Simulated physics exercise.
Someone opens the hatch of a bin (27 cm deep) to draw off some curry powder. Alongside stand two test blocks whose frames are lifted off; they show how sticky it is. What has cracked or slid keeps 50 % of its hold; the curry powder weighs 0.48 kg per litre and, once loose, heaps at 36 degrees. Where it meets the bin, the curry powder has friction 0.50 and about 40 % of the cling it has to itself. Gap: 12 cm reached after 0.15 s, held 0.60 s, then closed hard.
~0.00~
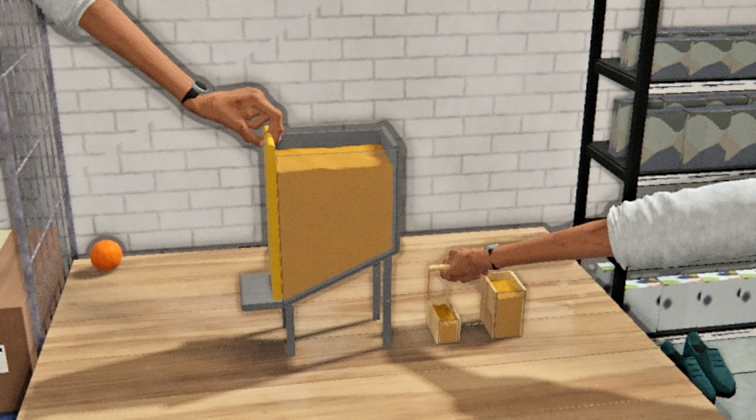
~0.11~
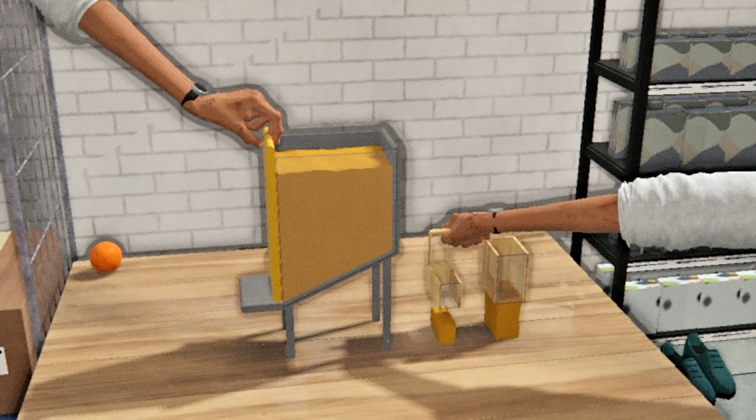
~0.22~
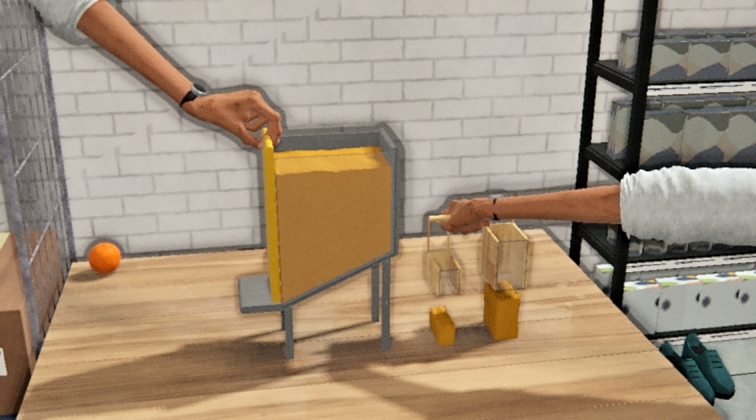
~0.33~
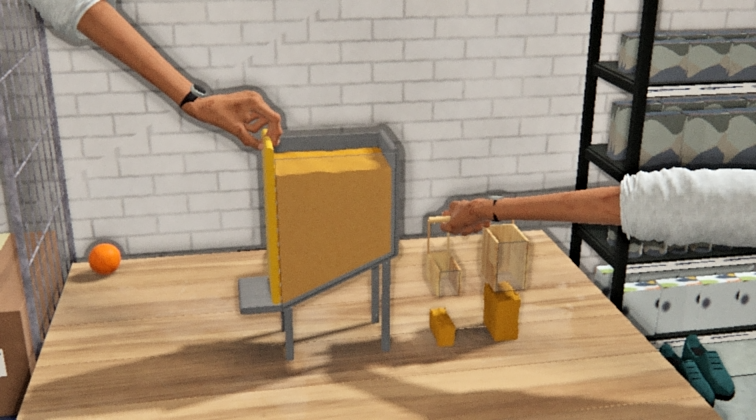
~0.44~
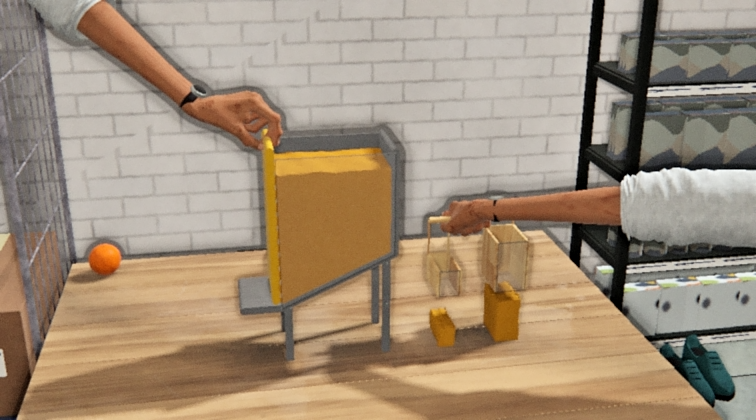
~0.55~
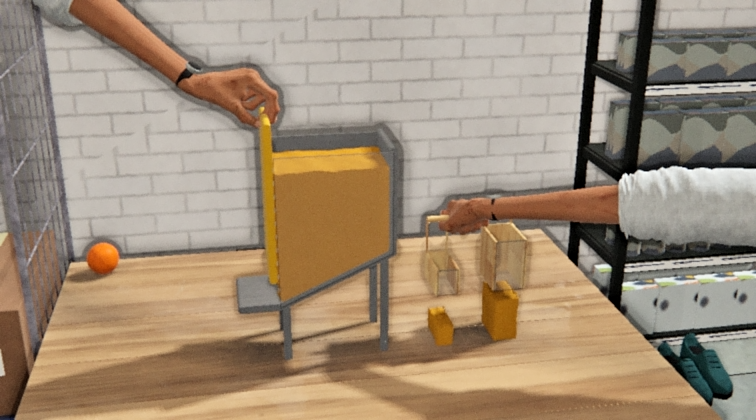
At the start, one hand grips the top of a yellow hatch on a grey bin of yellow-brown powder, while another hand at right lifts clear casings off two blocks. The smaller and taller blocks stay standing, and then the first hand slides the hatch up a little.
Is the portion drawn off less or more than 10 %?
It turns out to be lower than 10 in a hundred.
After 0.74 s, the hatch is 12 cm open and 0 % is out.
After 0.96 s, the hatch is 12 cm open and 0 % is out.
After 1.18 s, the hatch is 12 cm open and 0 % is out.
After 1.40 s, the hatch is 3.0 cm open and 0 % is out.
After 1.90 s, at the end, the hatch is shut and 1 % is out.
